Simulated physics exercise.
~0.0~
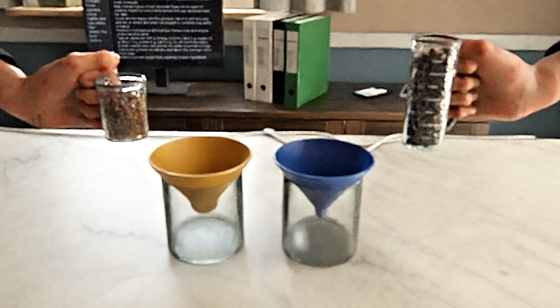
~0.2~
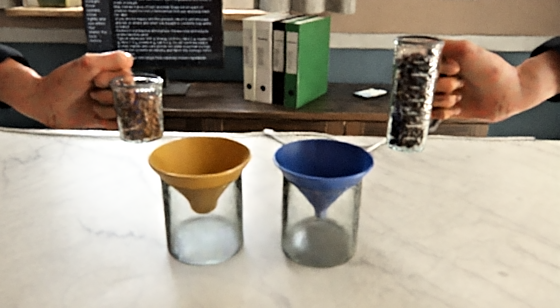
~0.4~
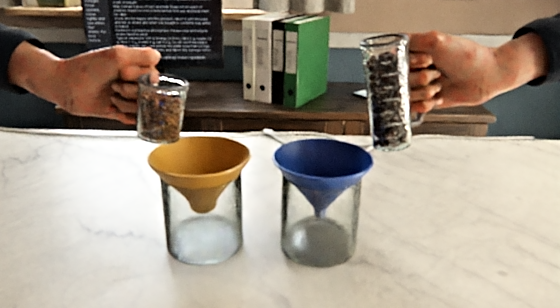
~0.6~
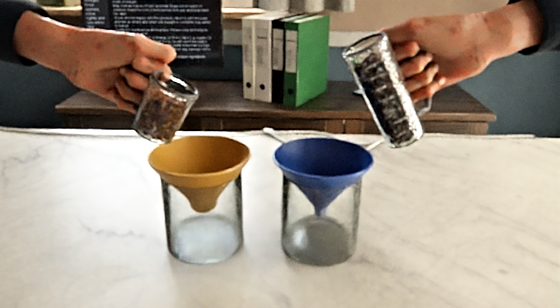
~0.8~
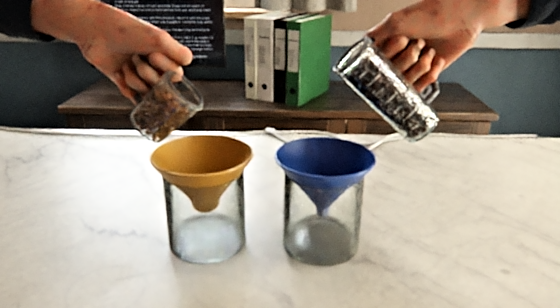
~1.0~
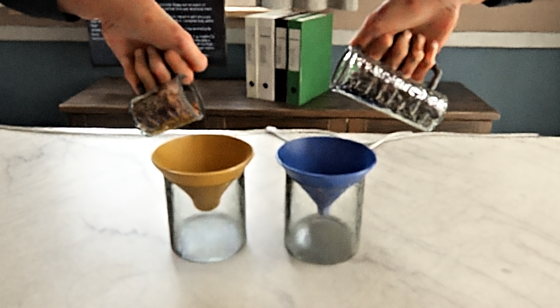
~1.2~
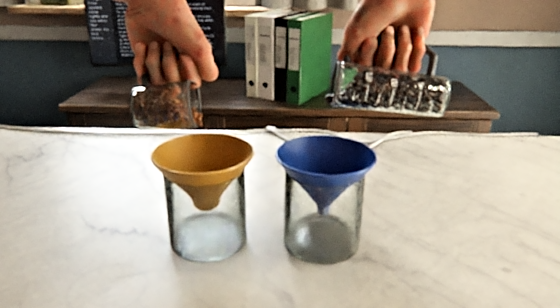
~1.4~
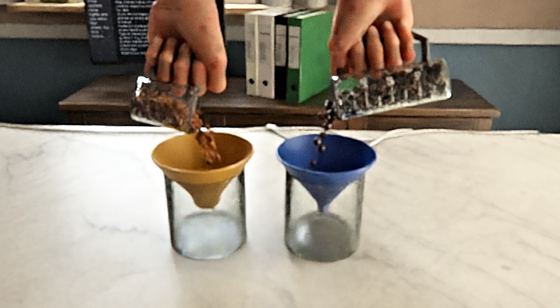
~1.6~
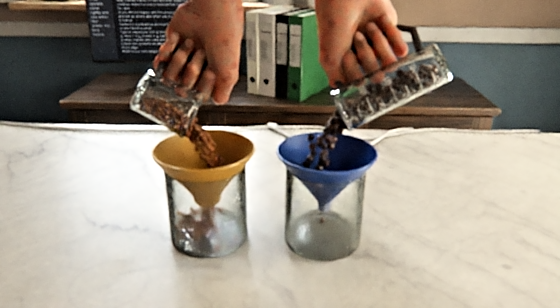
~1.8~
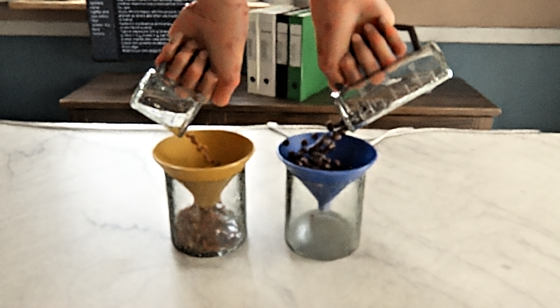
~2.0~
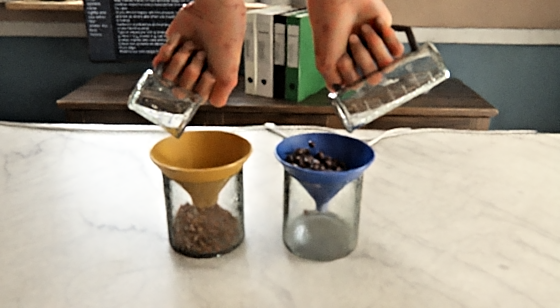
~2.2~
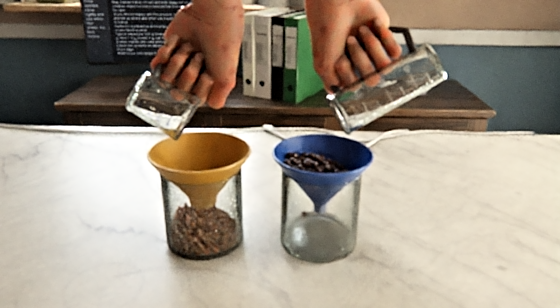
Two hands tip cups over funnels; the yellow one empties while the blue one clogs.
